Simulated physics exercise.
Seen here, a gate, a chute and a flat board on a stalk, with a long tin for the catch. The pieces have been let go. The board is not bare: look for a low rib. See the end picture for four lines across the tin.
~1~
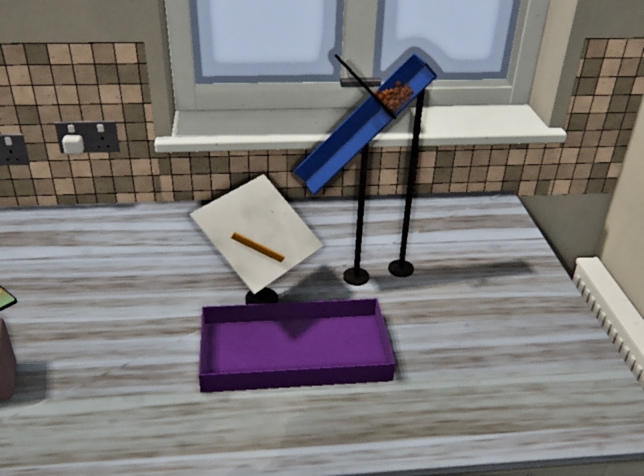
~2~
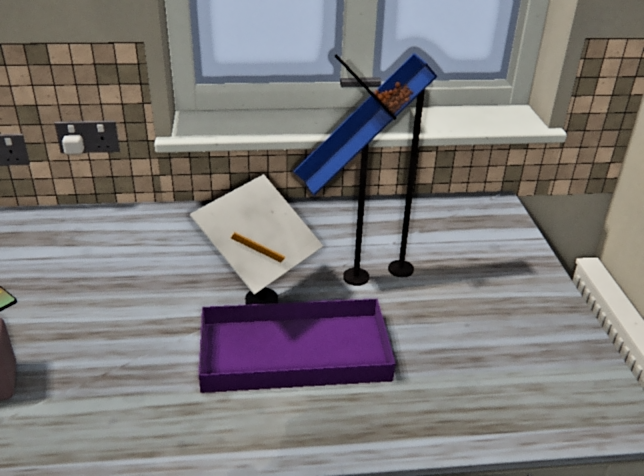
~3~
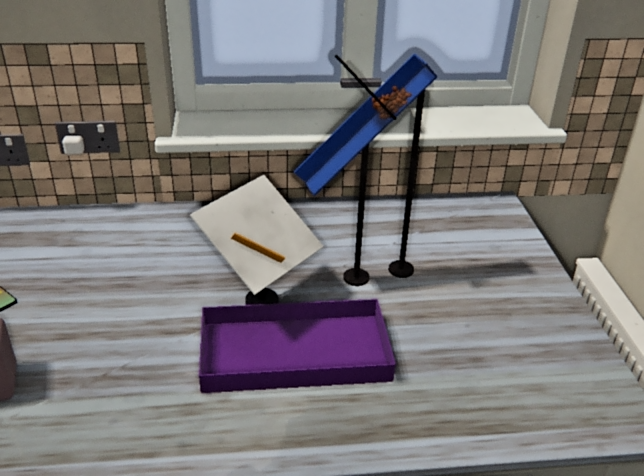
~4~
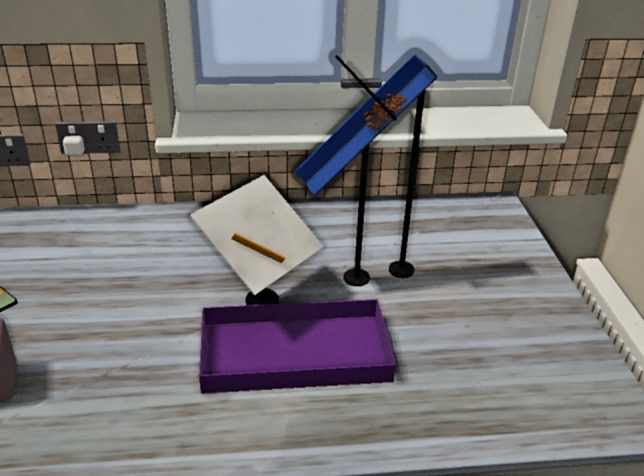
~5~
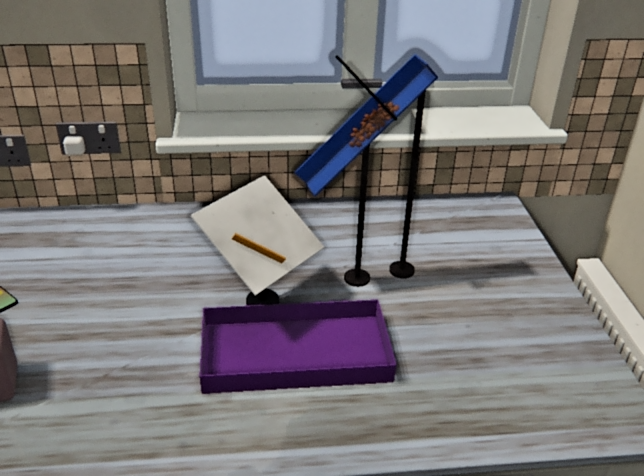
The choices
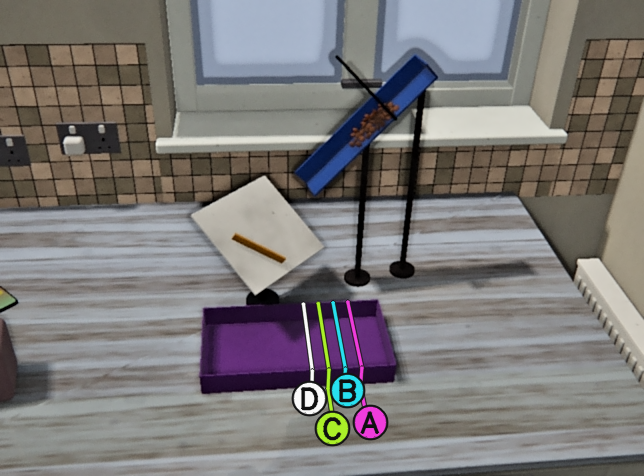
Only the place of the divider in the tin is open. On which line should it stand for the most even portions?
Choose C.
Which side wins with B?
Left.
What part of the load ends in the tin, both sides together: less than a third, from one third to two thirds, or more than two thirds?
More than two thirds.
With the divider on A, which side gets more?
The left side.
On the marked copy, line A crosses the front rim at (361, 367); line B crosses the front rim at (345, 368); line C crosses the front rim at (328, 368); line D crosses the front rim at (312, 369).
If A is chosen, of what is caught, all on the left of the divider, none on the right.
If B is chosen, of what is caught, nearly all on the left of the divider, a small part on the right.
If C is chosen, of what is caught, about two thirds on the left of the divider, about a third on the right.
If D is chosen, of what is caught, a small part on the left of the divider, nearly all on the right.
